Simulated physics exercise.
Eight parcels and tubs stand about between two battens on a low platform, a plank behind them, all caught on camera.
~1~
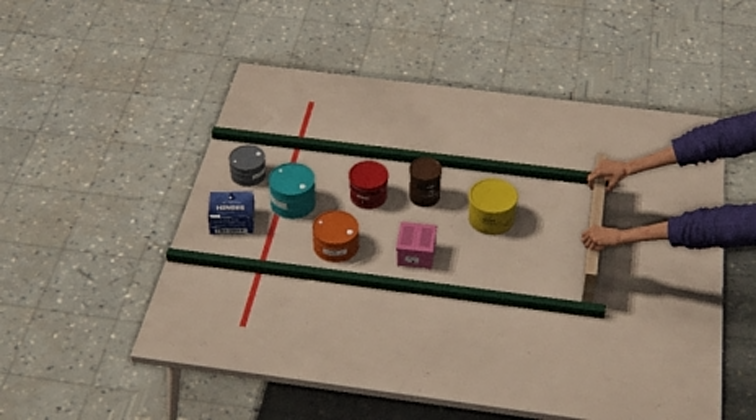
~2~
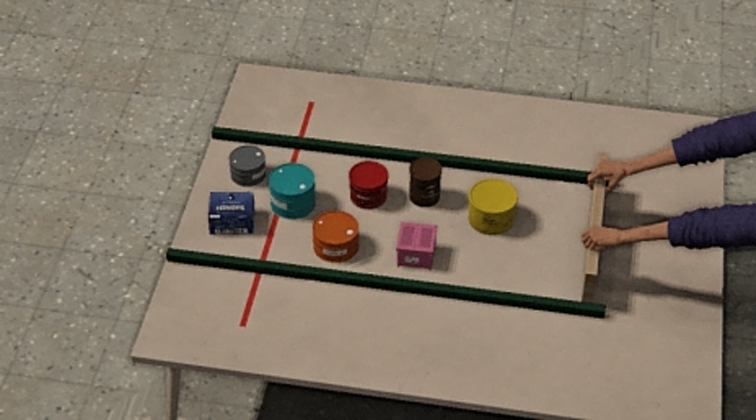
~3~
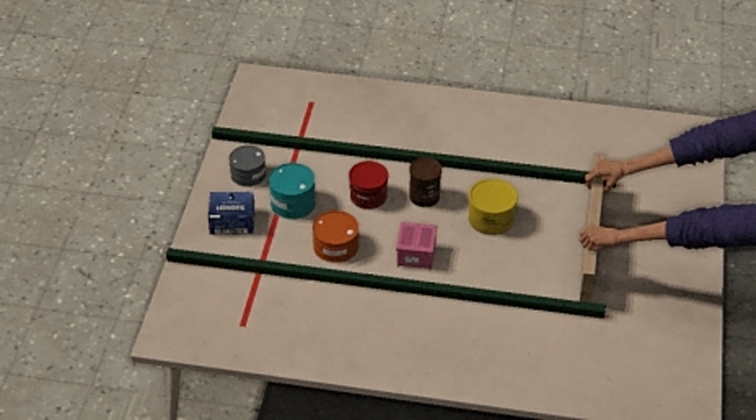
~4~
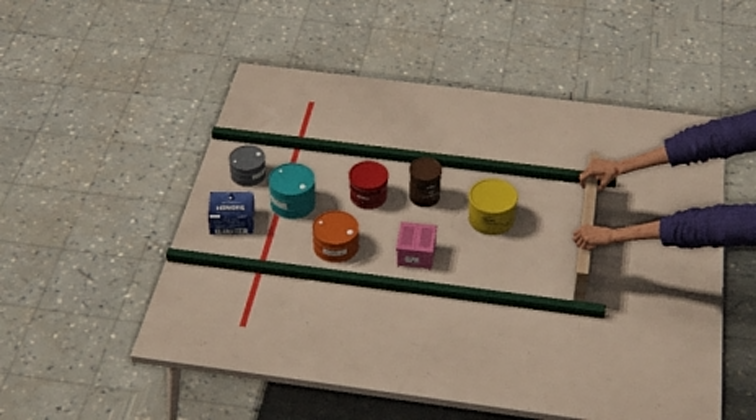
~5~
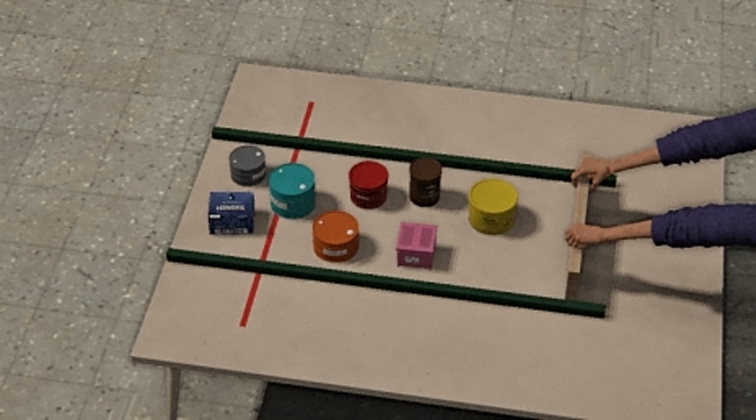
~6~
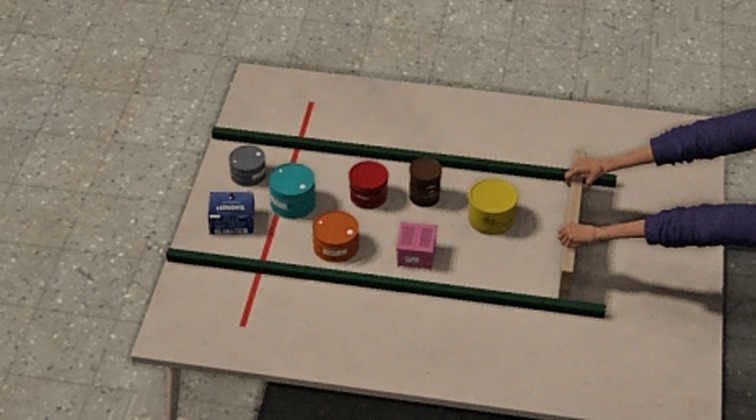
Two hands in purple sleeves grip a wooden plank at the right end of a pale platform, seen from above at an angle on a speckled tiled floor. Between two dark green battens stand grey, turquoise, orange, red, brown and yellow tubs, a blue box and a pink tote, with red tape crossing at left. The hands slide the plank slightly left, while the objects and camera stay still.
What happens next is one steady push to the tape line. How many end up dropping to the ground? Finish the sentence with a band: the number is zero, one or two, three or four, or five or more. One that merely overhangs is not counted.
The number is one or two.
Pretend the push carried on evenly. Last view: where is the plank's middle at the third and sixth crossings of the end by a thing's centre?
Roughly (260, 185) and then roughly (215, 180).
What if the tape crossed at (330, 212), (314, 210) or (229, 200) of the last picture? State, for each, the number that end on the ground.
Tallies in the order given: 0, 0, 5.
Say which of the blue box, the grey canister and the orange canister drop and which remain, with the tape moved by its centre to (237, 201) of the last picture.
Per object: Blue box goes, grey canister goes, orange canister goes.
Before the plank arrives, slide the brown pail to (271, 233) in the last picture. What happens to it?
In that case it never drops.
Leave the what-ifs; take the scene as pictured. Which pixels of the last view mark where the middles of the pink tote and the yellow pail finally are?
The pink tote comes to rest close to (253, 226), while the yellow pail rests close to (259, 183).
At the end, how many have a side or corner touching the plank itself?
It is in contact with 3.
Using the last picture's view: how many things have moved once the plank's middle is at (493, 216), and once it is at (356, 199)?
That gives 1 for the first and 6 for the second.
Soon after, none off yet; blue box at rest near (232, 213); grey canister at rest near (248, 166); turquoise canister at rest near (292, 191).
In the end, the number that fall off is one or two; gone, blue box.
